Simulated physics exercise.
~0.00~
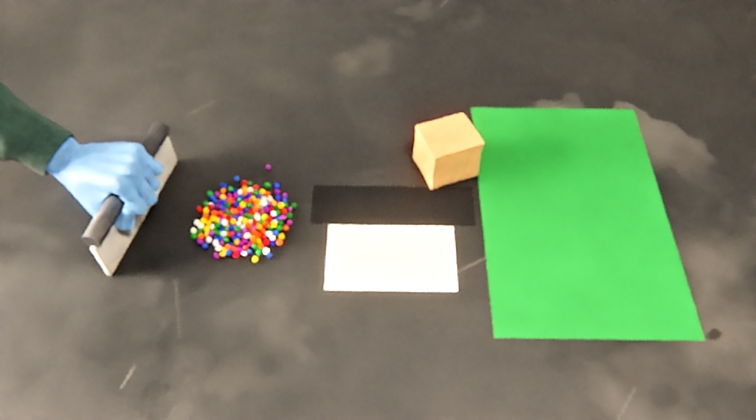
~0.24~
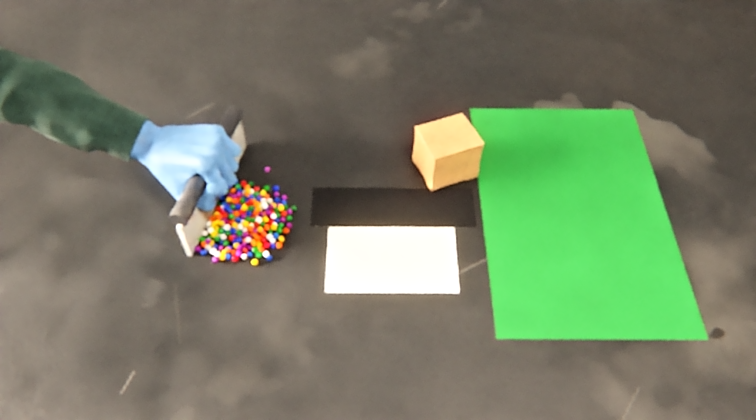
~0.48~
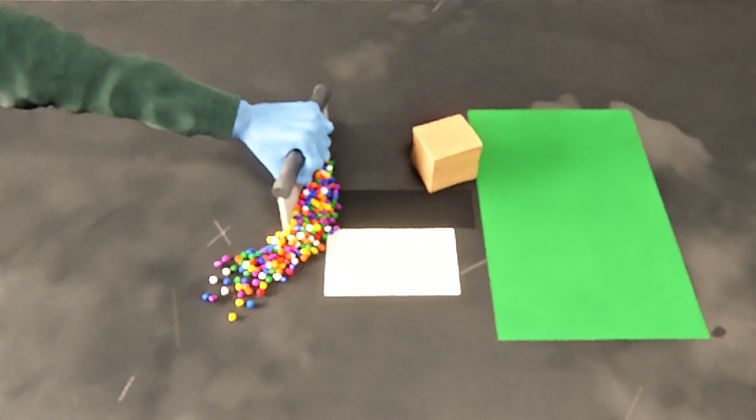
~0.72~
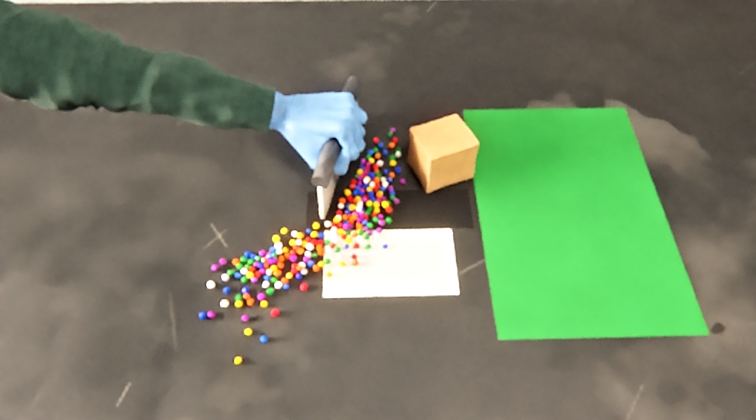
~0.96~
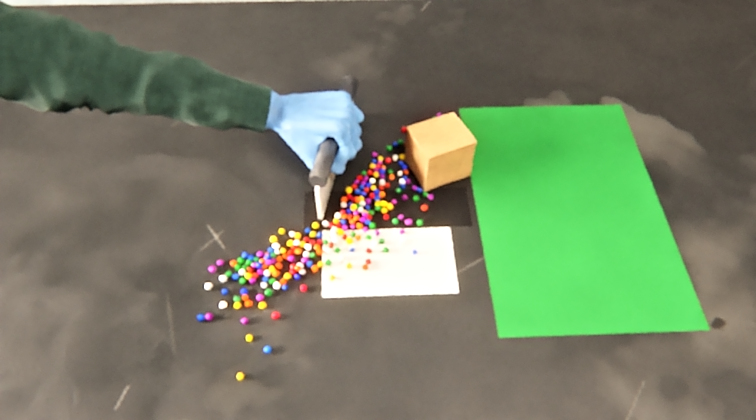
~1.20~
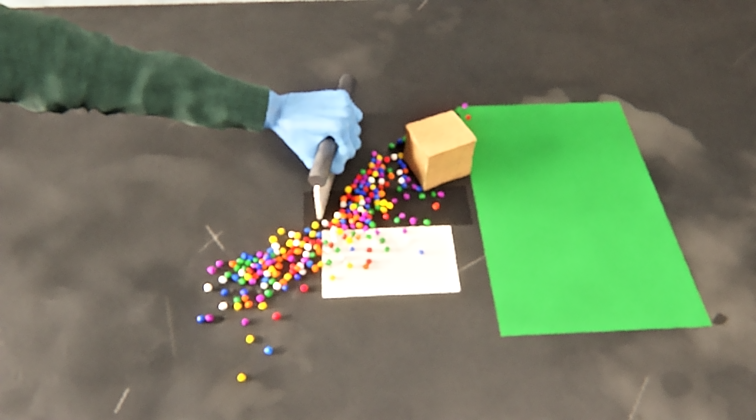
A gloved hand pushes a scraper rightward through colourful beads, scattering them across mats around a block.
